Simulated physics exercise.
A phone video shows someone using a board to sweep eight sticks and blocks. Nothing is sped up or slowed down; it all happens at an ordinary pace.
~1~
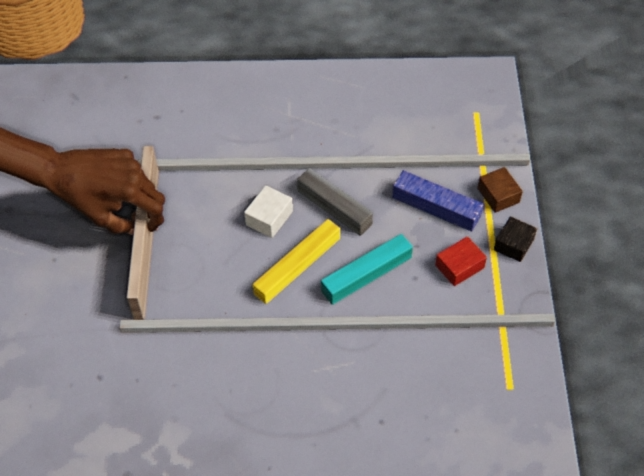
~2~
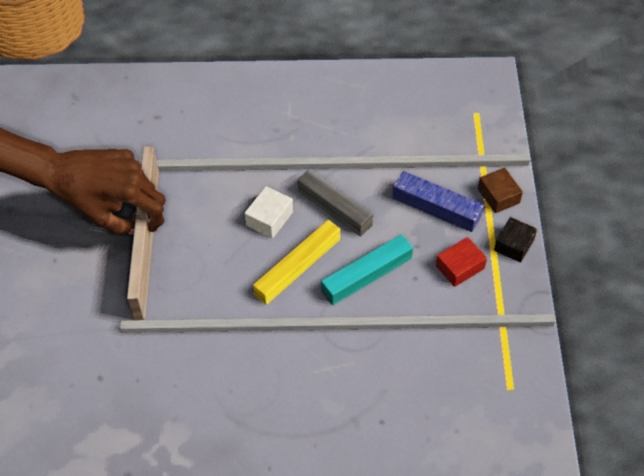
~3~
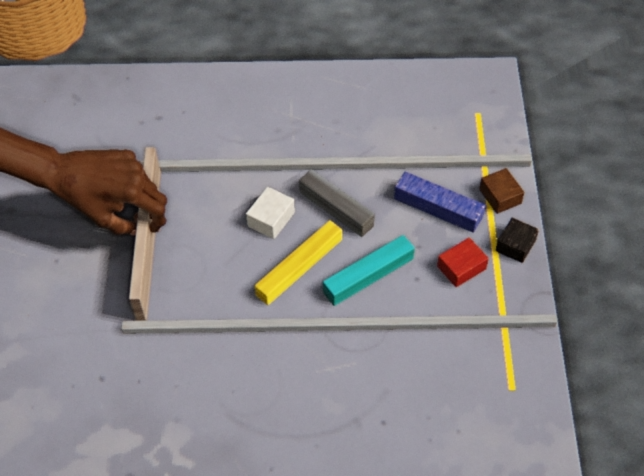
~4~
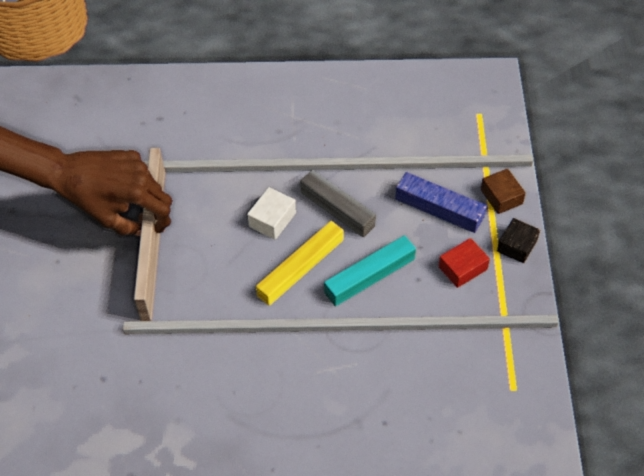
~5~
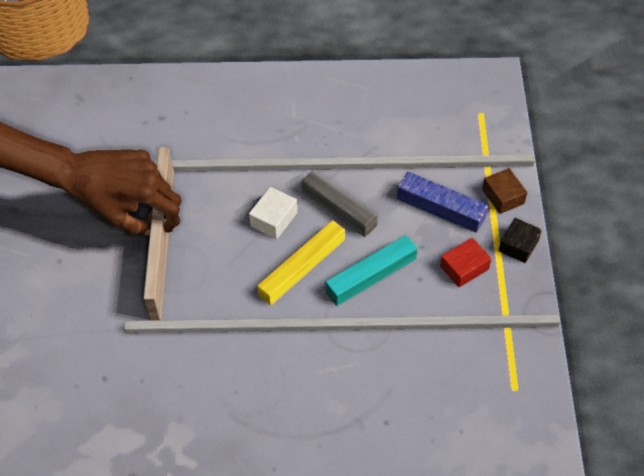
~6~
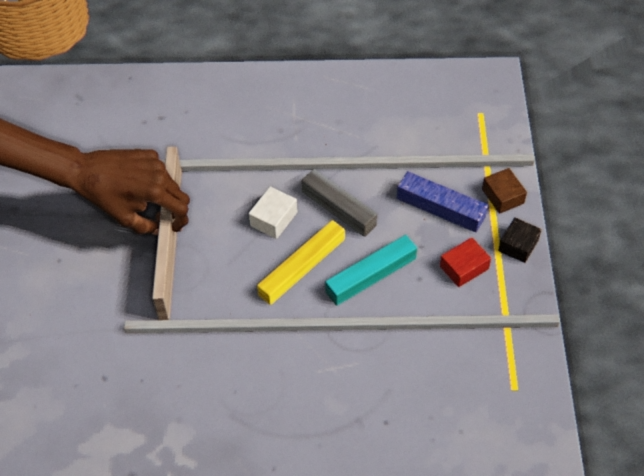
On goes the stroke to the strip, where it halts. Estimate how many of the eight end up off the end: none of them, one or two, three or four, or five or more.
Three or four drop.
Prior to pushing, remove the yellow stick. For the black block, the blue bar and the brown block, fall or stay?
Note: Black block is off by the end; blue bar is off by the end; brown block is off by the end.
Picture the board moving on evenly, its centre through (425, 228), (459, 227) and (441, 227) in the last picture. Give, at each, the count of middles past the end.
First 0, then 1, finally 0.
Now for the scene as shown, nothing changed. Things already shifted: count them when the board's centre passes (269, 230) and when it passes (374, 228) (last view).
Tally: First 2; then 5.
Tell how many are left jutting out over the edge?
That'd be 3.
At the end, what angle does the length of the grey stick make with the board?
Roughly 45°.
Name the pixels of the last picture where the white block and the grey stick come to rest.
Positions - first (510, 211), then (529, 189).
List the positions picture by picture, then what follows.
Black block (515, 239); brown block (500, 190); red block (461, 261); board (144, 231); tape (492, 239), in the first picture.
Brown block (500, 190); board (144, 232), in the second picture.
Red block (463, 262); turquoise stick (369, 270), in the third picture.
Black block (519, 240); yellow stick (301, 263), in the fourth picture.
Brown block (505, 191); blue bar (442, 202), in the fifth picture.
Black block (520, 240); brown block (504, 190); red block (465, 262); board (168, 232); tape (496, 240), in the sixth picture.
Soon after, none off yet; black block at rest near (520, 240); brown block at rest near (504, 190); red block at rest near (465, 262).
After that, none off yet; black block displaced a little near (532, 241); brown block displaced about its own width near (536, 178); red block displaced about its own width near (521, 273).
In the end, the number that fall off is three or four; gone, blue bar, red block, brown block and black block.
